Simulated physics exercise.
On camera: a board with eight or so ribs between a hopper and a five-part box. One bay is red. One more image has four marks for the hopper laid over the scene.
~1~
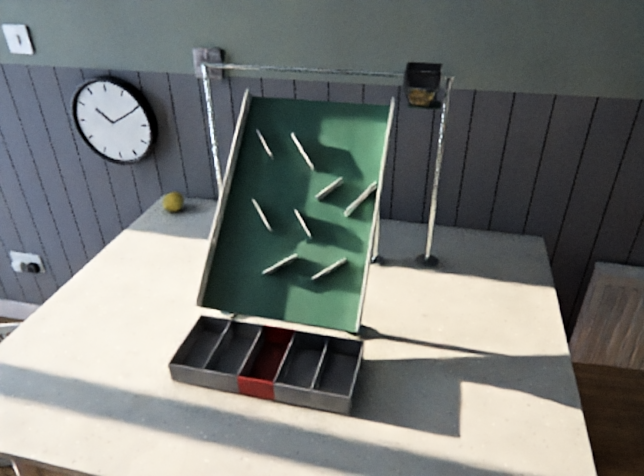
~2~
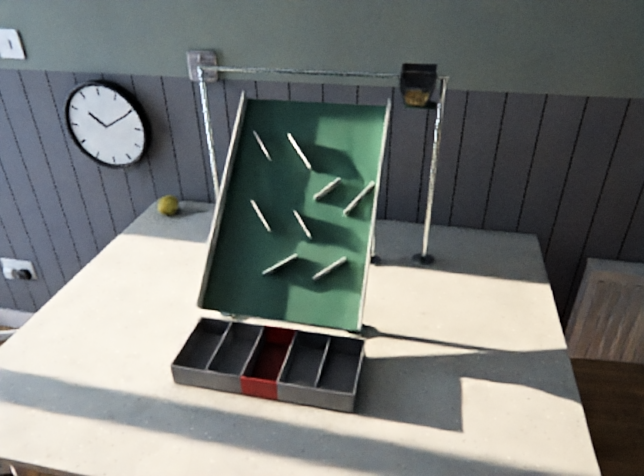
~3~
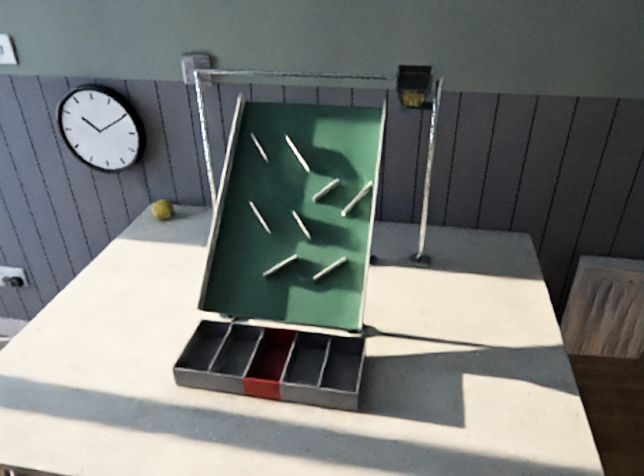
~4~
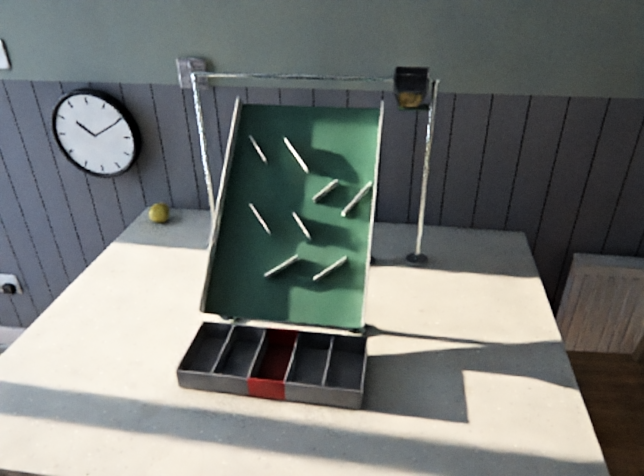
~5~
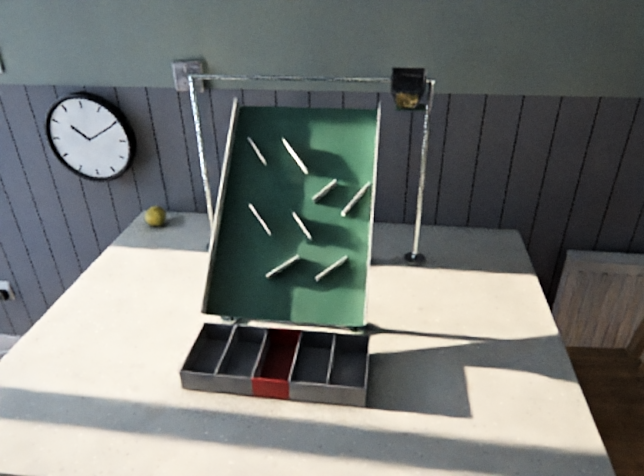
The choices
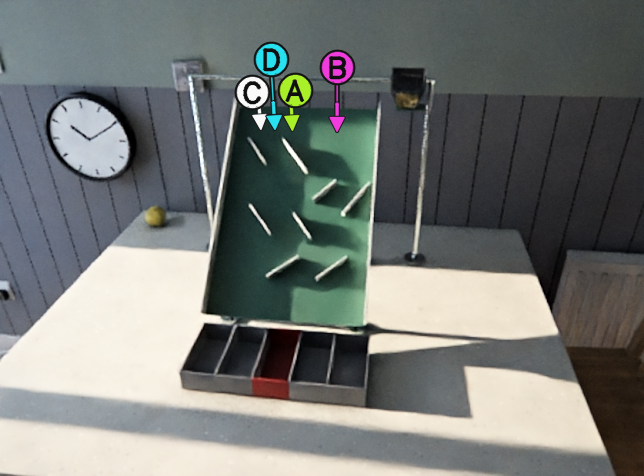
Green sloped board with pale ribs standing above a five-part box with one red bay, nothing moving except the slightly drifting view.
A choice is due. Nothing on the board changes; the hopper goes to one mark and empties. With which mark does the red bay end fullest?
Best: B.
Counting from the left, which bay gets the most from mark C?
The first.
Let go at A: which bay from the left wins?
It is the third one.
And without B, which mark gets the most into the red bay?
A it is.
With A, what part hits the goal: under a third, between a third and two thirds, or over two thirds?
It is between a third and two thirds.
On the marked copy, mark A meets the board at (292, 125); mark B meets the board at (337, 126); mark C meets the board at (260, 124); mark D meets the board at (274, 124).
With A, about half in the red bay, about half in other bays.
With B, most in the red bay, about a quarter in other bays.
With C, a stray few in the red bay, nearly all in other bays.
With D, a small part in the red bay, most in other bays.
